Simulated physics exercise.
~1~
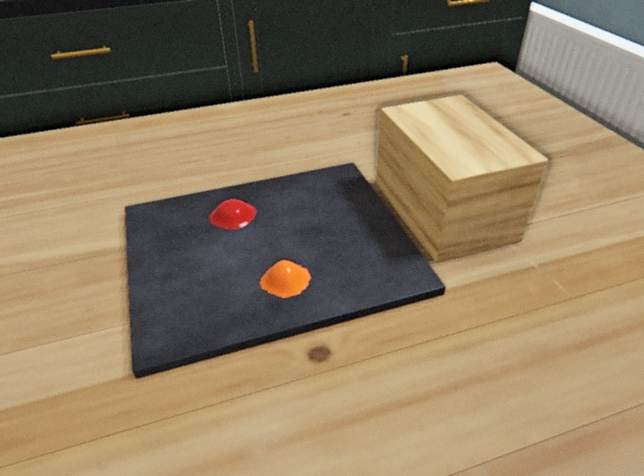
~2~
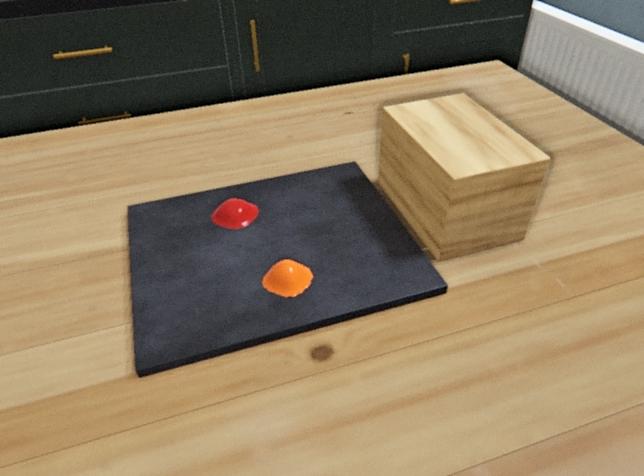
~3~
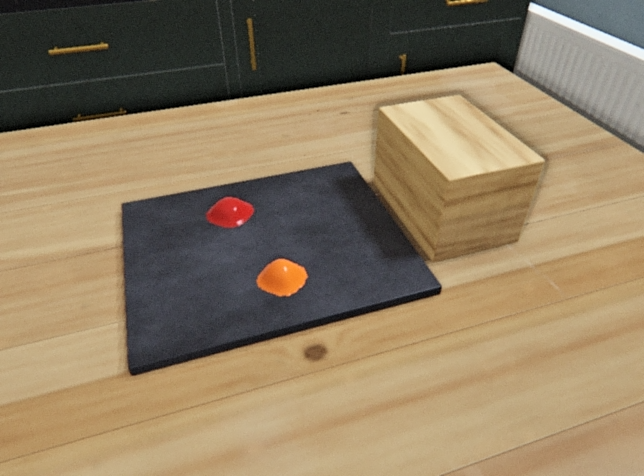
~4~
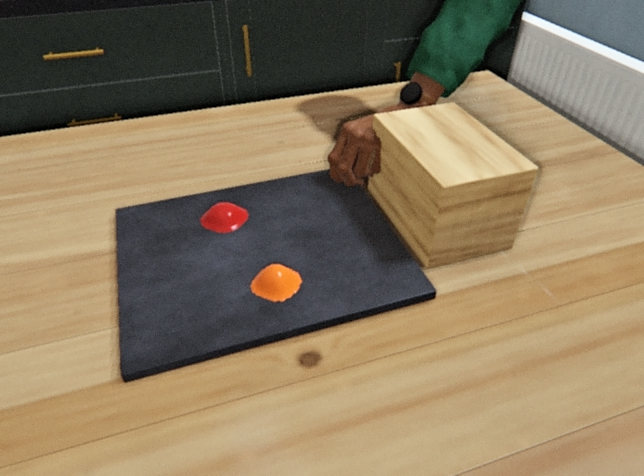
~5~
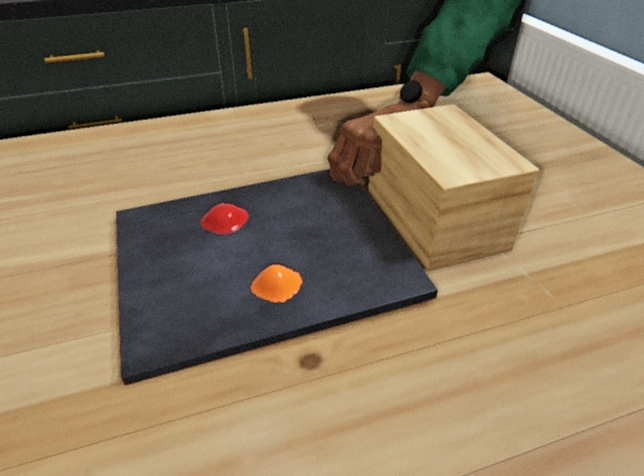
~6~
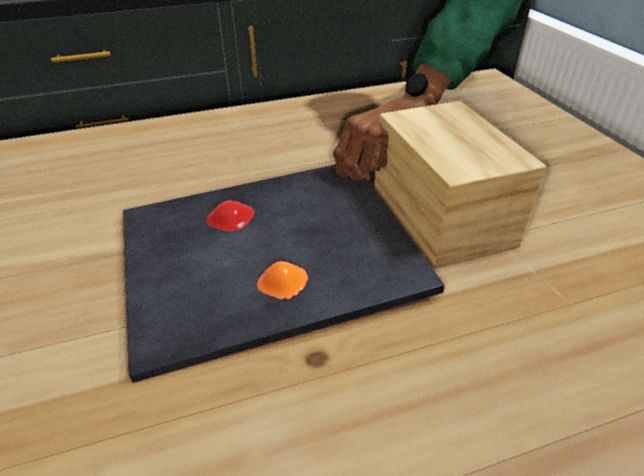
A hand in a green sleeve with a dark wristband appears partway through at the far right corner of a dark chopping board, on a pale wooden table seen from above at an angle, before dark green cabinets. A red mound sits on the board behind an orange one, left of a wooden block. The hand grips the board's edge and barely raises it, the mounds keep their places, and the camera sways slightly.
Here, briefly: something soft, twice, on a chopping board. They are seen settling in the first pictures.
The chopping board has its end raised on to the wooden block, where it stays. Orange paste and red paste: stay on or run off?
Orange paste - stays on; red paste - stays on.
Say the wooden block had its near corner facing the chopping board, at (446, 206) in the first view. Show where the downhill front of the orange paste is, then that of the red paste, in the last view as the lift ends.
The tips end near (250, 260) and near (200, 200), in that order.
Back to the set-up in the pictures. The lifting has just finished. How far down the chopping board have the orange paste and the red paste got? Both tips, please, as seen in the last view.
In the last picture, the first one sits at (243, 252) and the second at (196, 196).
Shortly, slope about 23°; the orange paste has not moved; the red paste has not moved.
Then, the orange paste has not moved; the red paste has not moved.
At the finish, slope about 23°; the orange paste has not moved; the red paste has not moved.
